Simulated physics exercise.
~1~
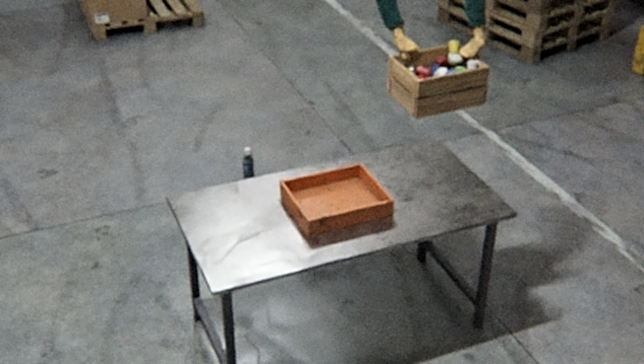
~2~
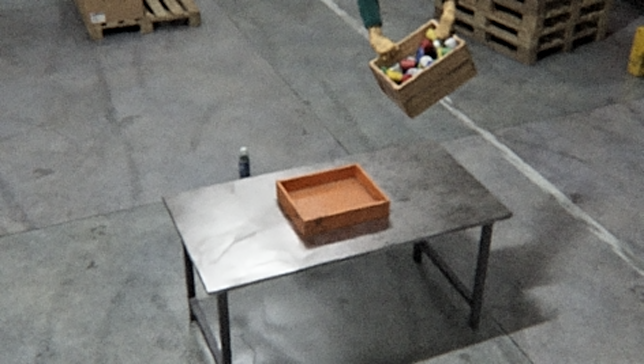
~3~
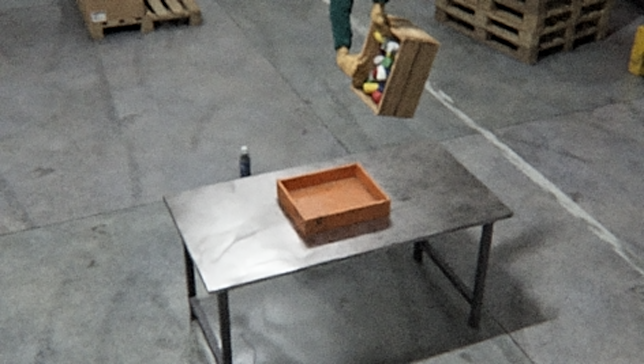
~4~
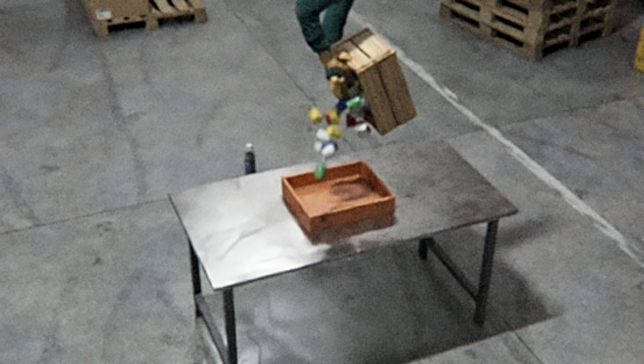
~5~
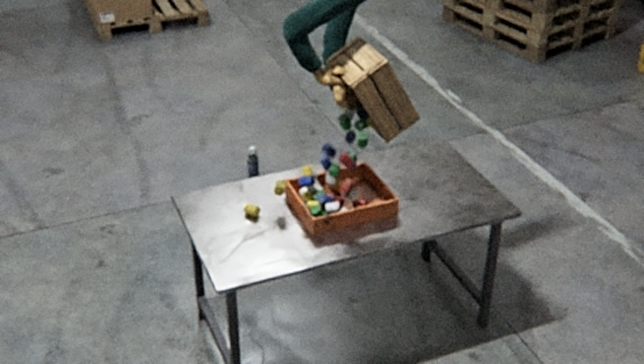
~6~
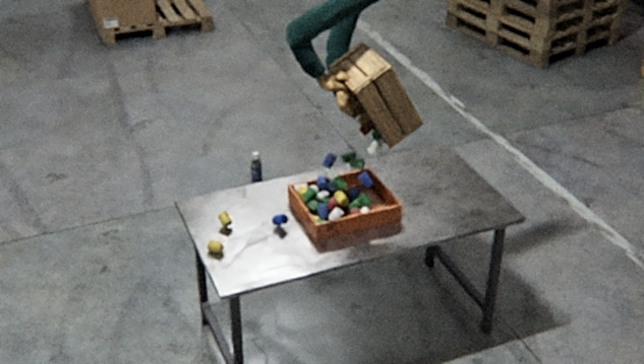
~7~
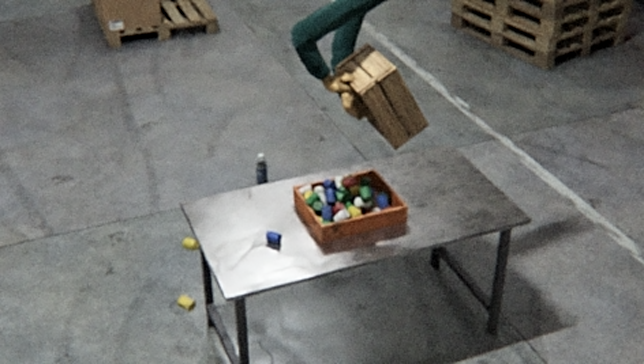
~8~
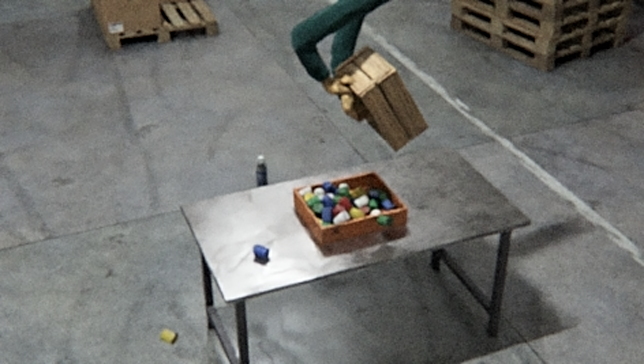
We see gloved hands tip a wooden crate of small colourful jars above a metal table until they pour into an orange box, filling it, while a few bounce onto the tabletop and yellow ones drop to the floor, leaving a blue one on the table.
